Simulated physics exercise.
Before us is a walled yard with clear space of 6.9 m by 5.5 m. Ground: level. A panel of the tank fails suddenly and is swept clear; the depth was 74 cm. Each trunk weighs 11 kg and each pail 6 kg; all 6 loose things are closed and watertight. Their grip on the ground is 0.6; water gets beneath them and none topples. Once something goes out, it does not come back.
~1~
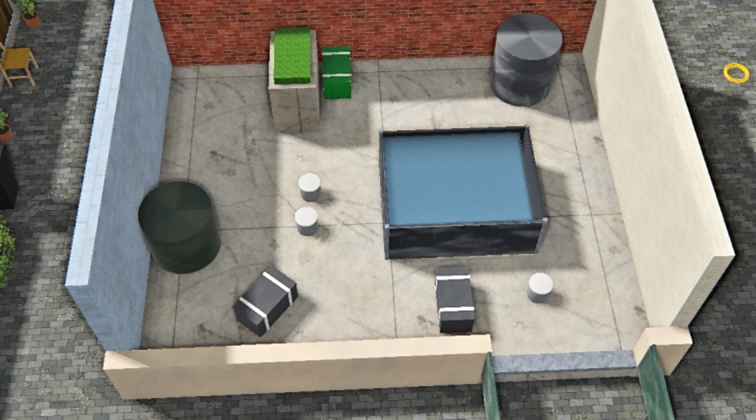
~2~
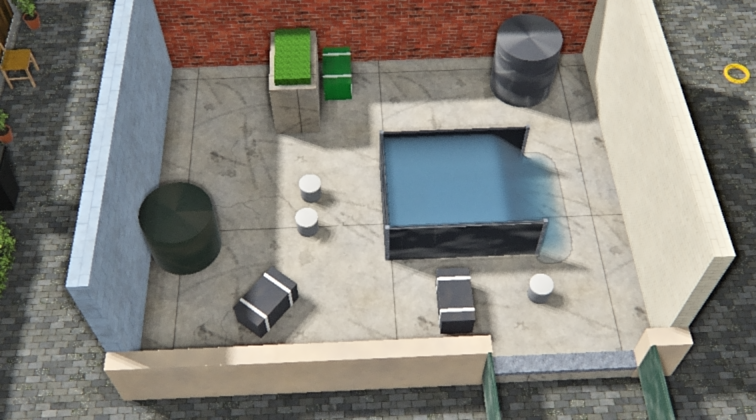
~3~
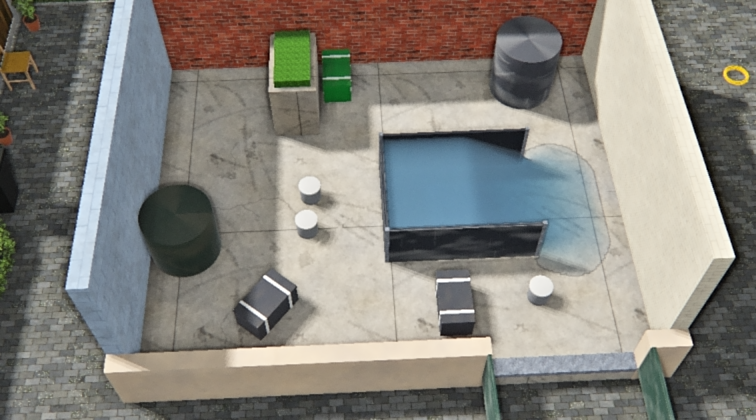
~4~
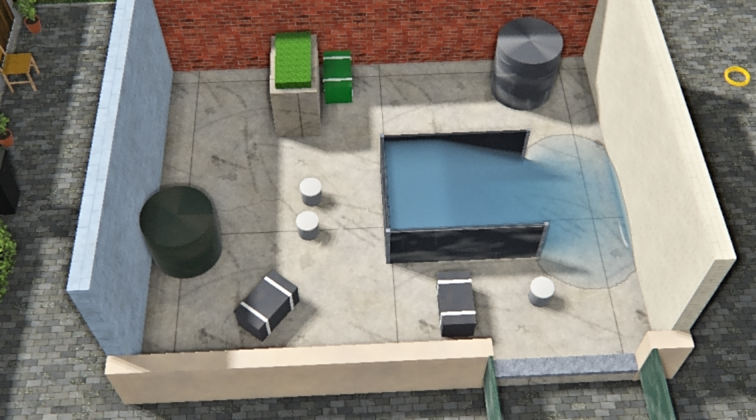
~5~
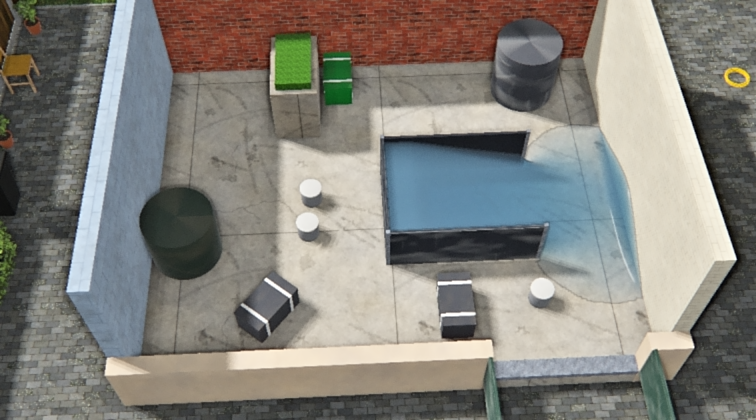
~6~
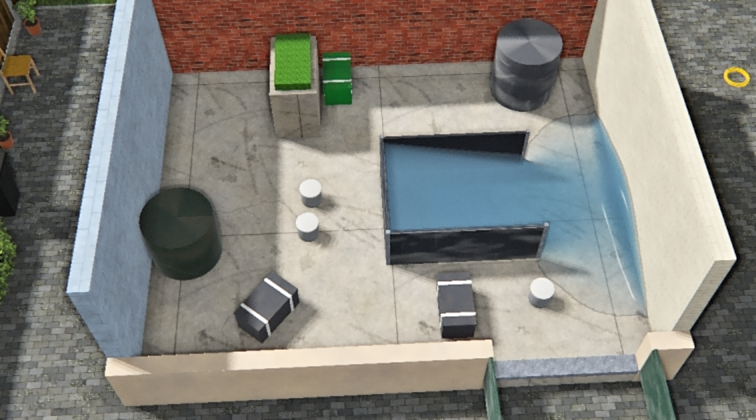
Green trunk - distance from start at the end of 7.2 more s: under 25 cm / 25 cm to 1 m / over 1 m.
Under 25 cm.
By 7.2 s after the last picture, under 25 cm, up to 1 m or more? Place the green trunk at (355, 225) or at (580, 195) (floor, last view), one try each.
From the first spot it does not really budge, and from the second it goes a long way.
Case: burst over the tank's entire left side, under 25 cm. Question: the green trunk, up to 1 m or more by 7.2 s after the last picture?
Had it gone that way, the green trunk would be borne far.
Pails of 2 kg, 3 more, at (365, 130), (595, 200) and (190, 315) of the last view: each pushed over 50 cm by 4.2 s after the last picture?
In order: Above it, above it, below it.
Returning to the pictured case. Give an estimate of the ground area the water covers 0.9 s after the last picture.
That flooded area is roughly 10.0 m2.
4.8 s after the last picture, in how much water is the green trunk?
Depth: About 9 cm.
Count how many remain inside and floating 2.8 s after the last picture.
At that moment 1.
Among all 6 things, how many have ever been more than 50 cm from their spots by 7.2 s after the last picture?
The count comes to 0.
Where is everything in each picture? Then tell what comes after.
In the first frame, the green trunk at (337, 64), on the bottom; 3.4 m2 under water; 0 of 6 have shifted.
In the second frame, the green trunk at (337, 65) rests on the ground; water covers 4.3 m2; 0 of 6 have shifted.
In the third frame, the green trunk at (336, 67), on the bottom; 5.7 m2 under water; 0 of 6 have shifted.
In the fourth frame, the green trunk at (337, 69), on the bottom; 6.9 m2 under water; 0 of 6 have shifted.
In the fifth frame, the green trunk at (337, 70), on the bottom; 7.4 m2 under water; 0 of 6 have shifted.
In the sixth frame, the green trunk at (337, 70) rests on the ground; 7.7 m2 under water; 0 of 6 have shifted.
Then, 0.9 s after the last picture the green trunk is near (337, 70), 0.0 m from its start, aground; 0 of 6 are out; 0 afloat.
Then, 2.8 s after the last picture the green trunk is near (332, 70), 0.1 m from its start, afloat; 0 of 6 are out; 1 afloat.
Then, 4.8 s after the last picture the green trunk is near (332, 66), 0.1 m from its start, afloat; 0 of 6 are out; 1 afloat.
Then, 7.2 s after the last picture the green trunk is near (333, 67), 0.1 m from its start, afloat; 0 of 6 are out; 2 afloat.
